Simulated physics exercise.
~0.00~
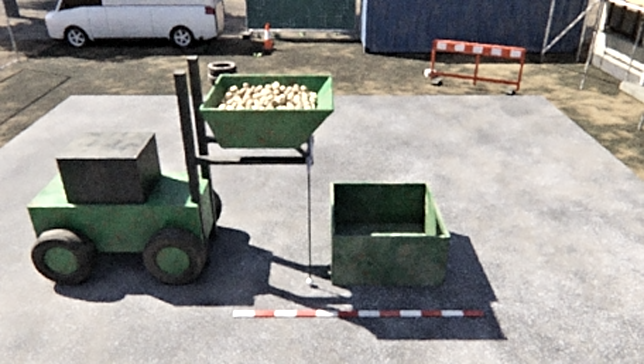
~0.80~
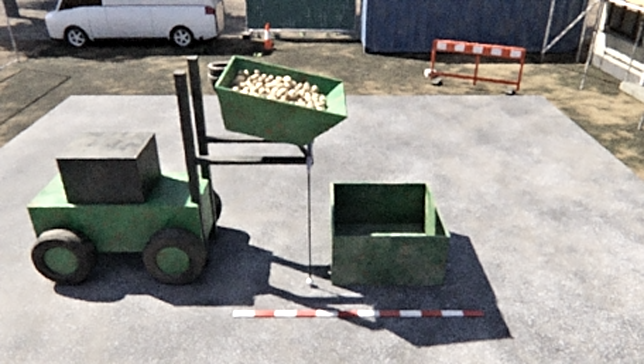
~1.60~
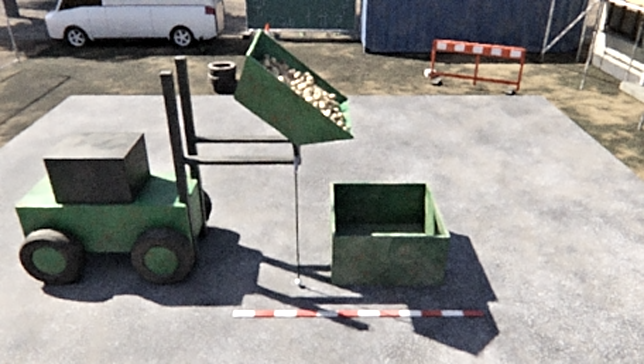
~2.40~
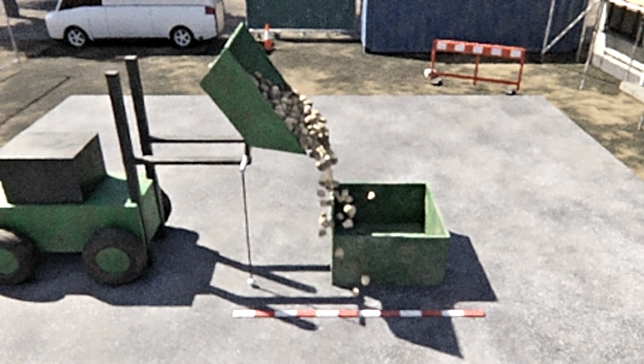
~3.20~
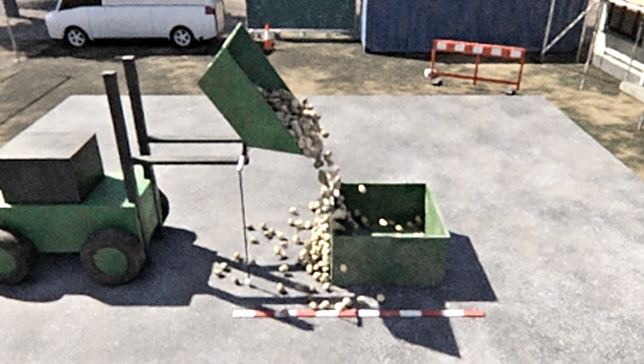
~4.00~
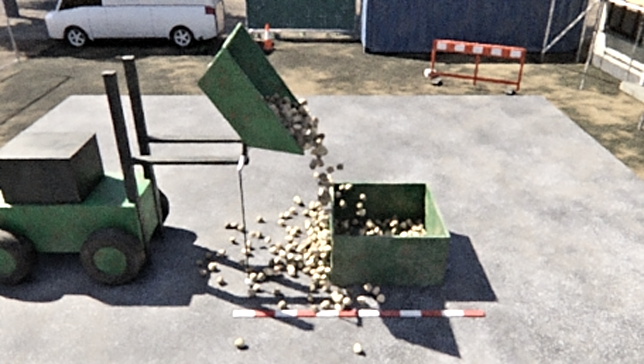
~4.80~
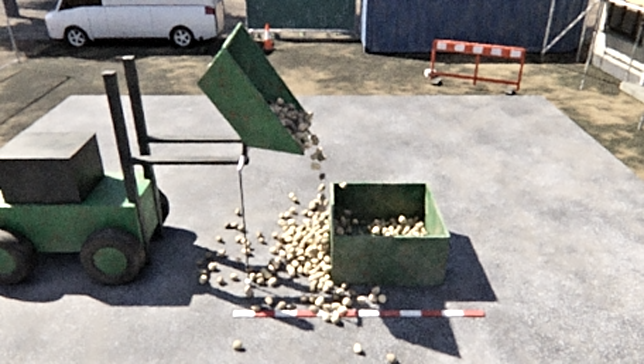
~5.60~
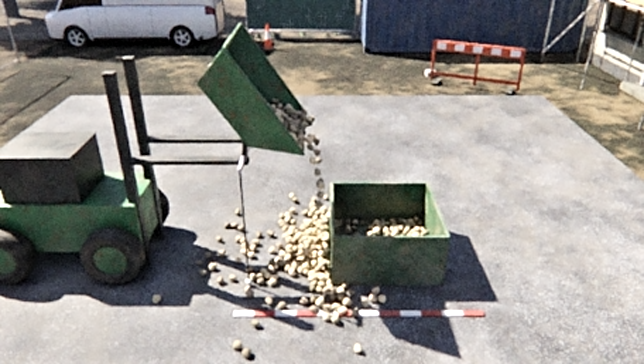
At the start, a green forklift holds a raised green skip full of round, pale stones near an open green bin on a paved yard. The skip begins to tilt down toward the right, and the stones shift toward its lower edge. As it tips further, the forklift backs away to the left, carrying the skip away from the bin. Stones spill over the lip, some dropping into the bin and many landing on the ground in front of it. The skip stays steeply tilted while the stream thins. By the end, a loose pile lies left of the bin, a smaller share sits inside, and some stones remain in the skip.
